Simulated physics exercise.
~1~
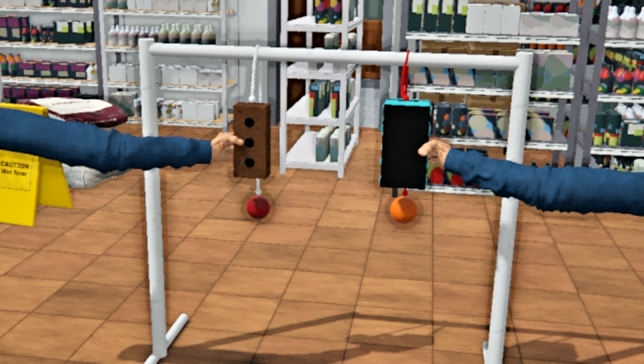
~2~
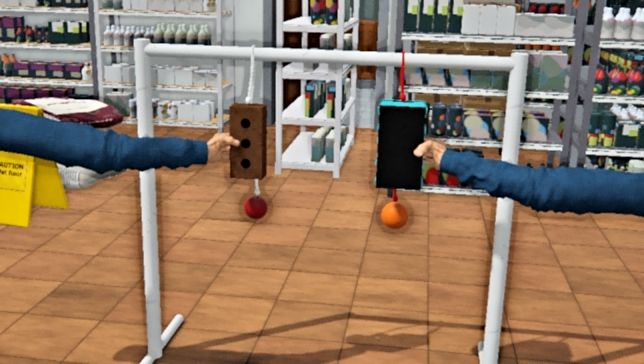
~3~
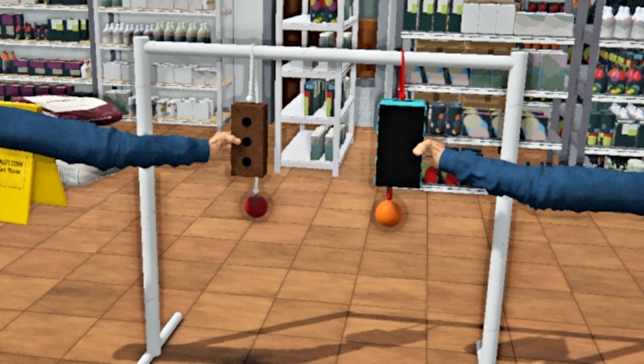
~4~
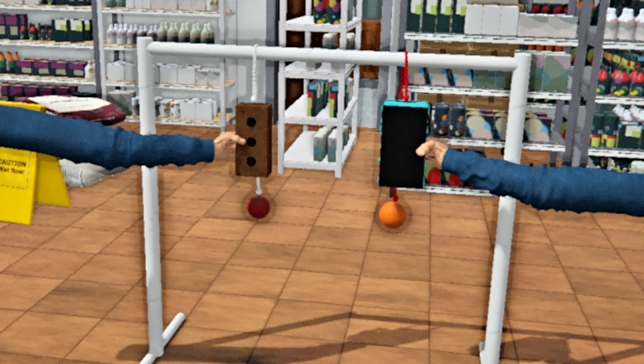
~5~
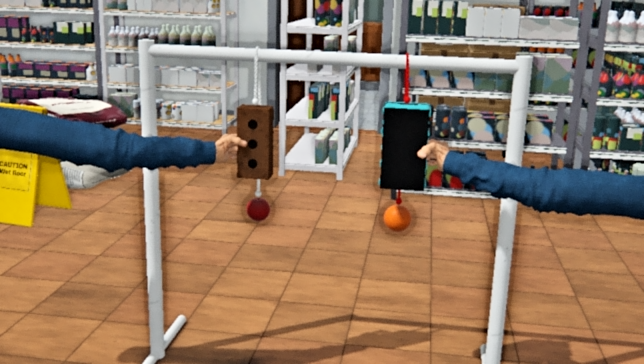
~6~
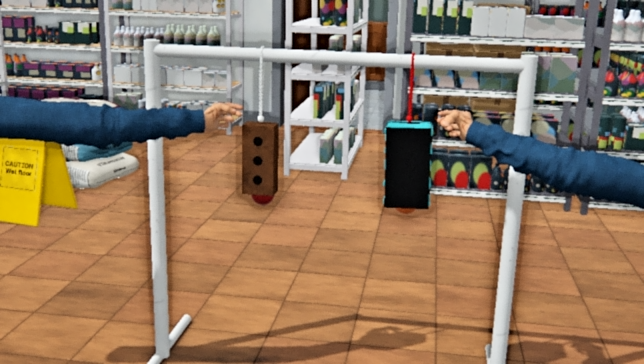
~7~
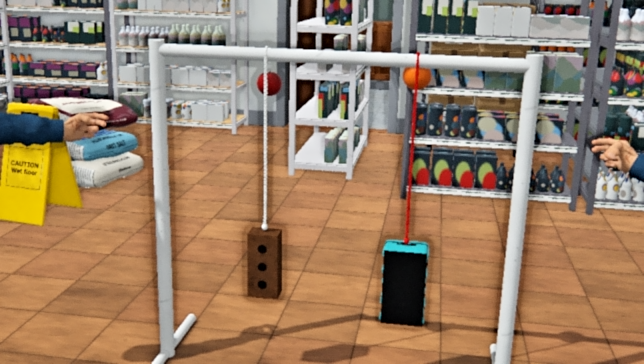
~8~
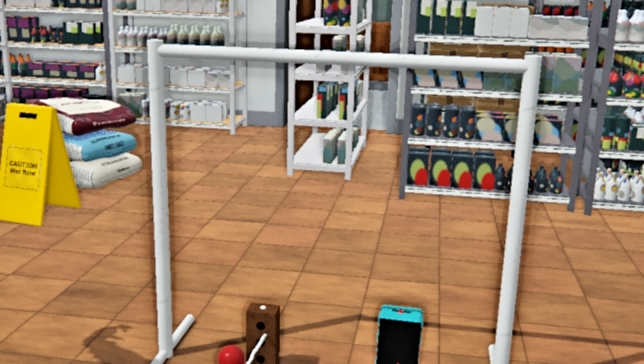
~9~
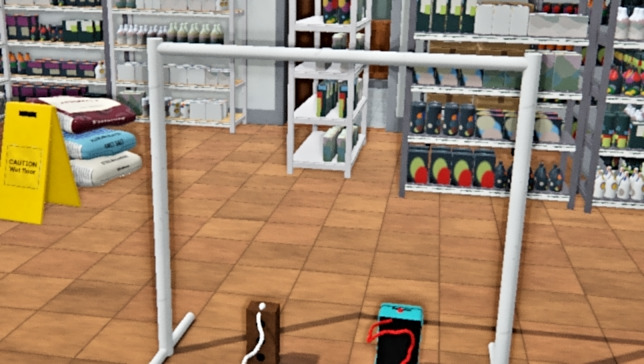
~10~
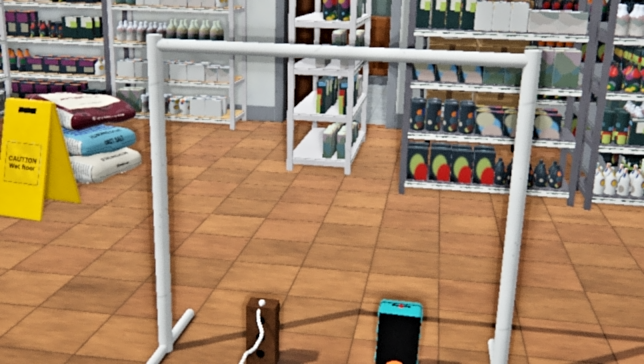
The video shows two hands holding a brick and a turquoise case on cords draped over a white rail, with a red ball and an orange as counterweights. The hands let go, the loads drop as the counterweights rise, and both end on the floor, the rail bare.
